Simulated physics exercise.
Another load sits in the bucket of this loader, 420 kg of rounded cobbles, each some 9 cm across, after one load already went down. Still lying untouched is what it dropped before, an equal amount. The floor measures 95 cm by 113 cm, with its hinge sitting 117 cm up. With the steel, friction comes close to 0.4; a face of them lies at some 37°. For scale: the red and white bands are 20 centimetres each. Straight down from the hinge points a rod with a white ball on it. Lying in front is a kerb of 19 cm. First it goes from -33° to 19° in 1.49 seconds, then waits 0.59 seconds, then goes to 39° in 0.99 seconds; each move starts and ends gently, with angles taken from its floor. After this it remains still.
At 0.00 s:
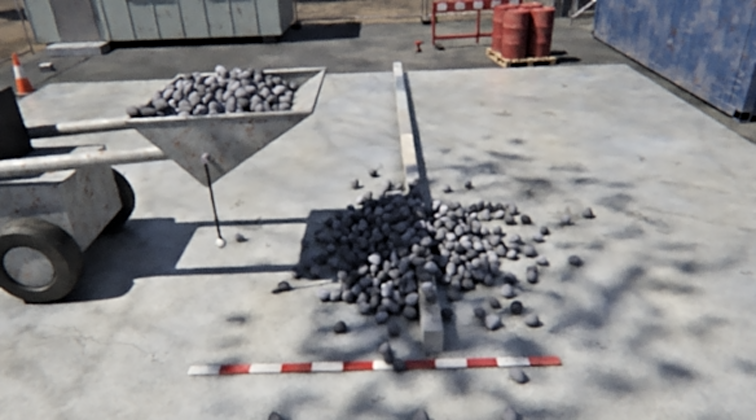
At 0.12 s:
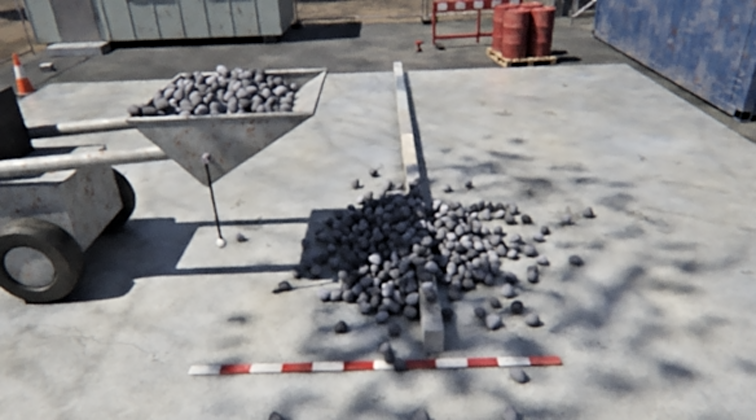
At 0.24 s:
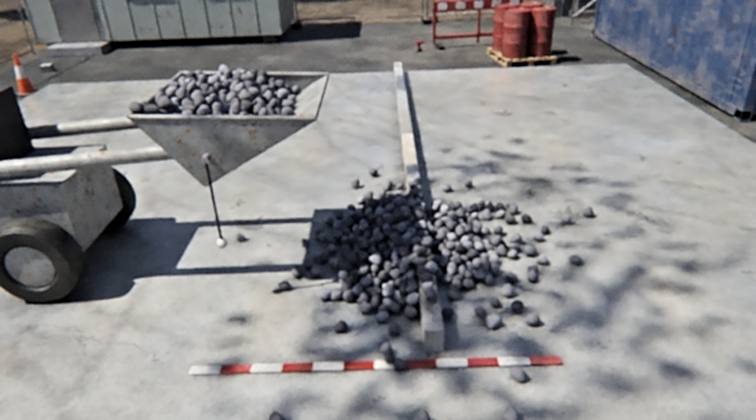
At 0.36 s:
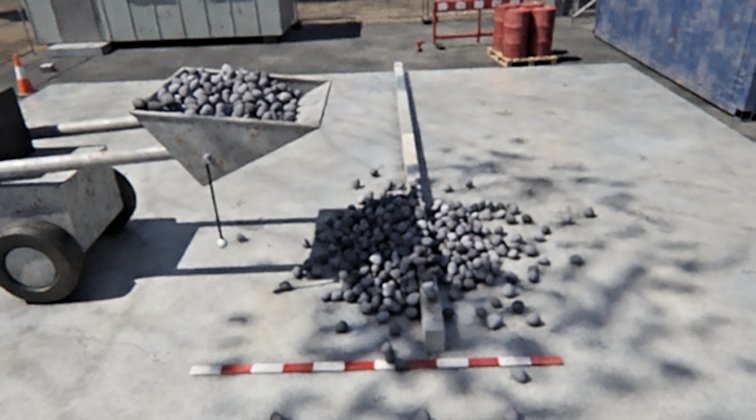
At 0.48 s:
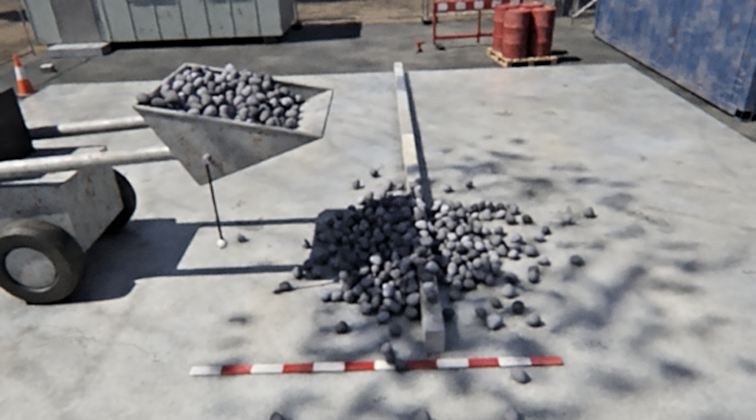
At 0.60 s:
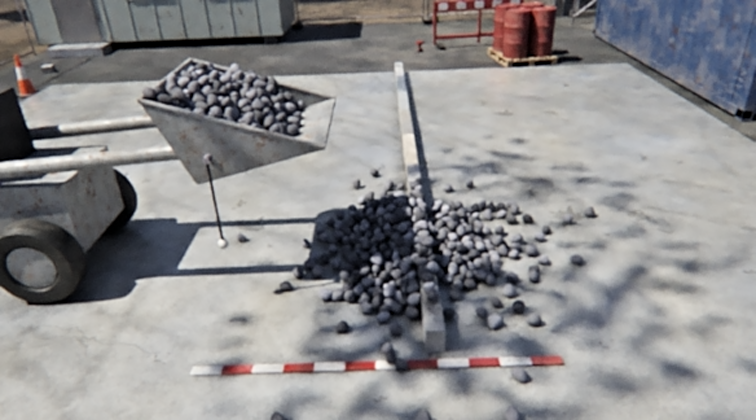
A grey metal loader bucket heaped with rounded dark grey stones tilts slowly at the left, its right-hand lip sinking and its back edge rising while the stones shift slightly within it. Seen from above on sunlit pale concrete, a matching pile lies motionless across a long, narrow kerb, behind a red-and-white banded strip. Red drums, a blue container and an orange cone stand behind, and the camera stays still.
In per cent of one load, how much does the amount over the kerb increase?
About 0 per cent.
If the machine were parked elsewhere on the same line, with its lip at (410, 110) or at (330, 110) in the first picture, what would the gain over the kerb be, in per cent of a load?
First place: Roughly 75 %; second place: Roughly 5 %.
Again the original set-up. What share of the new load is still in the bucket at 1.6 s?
Reading: Near 90 % of the load.
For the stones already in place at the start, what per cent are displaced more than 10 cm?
About 5 %.
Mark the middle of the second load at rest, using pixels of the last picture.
In the last view, about pixel (347, 240).
After 1.1 s the floor is at 11°; in per cent of one load, 100 in the bucket, 69 on this side of the kerb, 31 over the kerb; the foremost stones are at (550, 229).
After 1.6 s the floor is at 19°; in per cent of one load, 89 in the bucket, 80 on this side of the kerb, 31 over the kerb; the foremost stones are at (550, 229).
After 3.5 s the floor is at 39°; in per cent of one load, 0 in the bucket, 169 on this side of the kerb, 31 over the kerb; the foremost stones are at (550, 229).
After 6.2 s the floor is at 39°; in per cent of one load, 0 in the bucket, 169 on this side of the kerb, 31 over the kerb; the foremost stones are at (550, 229). Net gain over the kerb, 0.
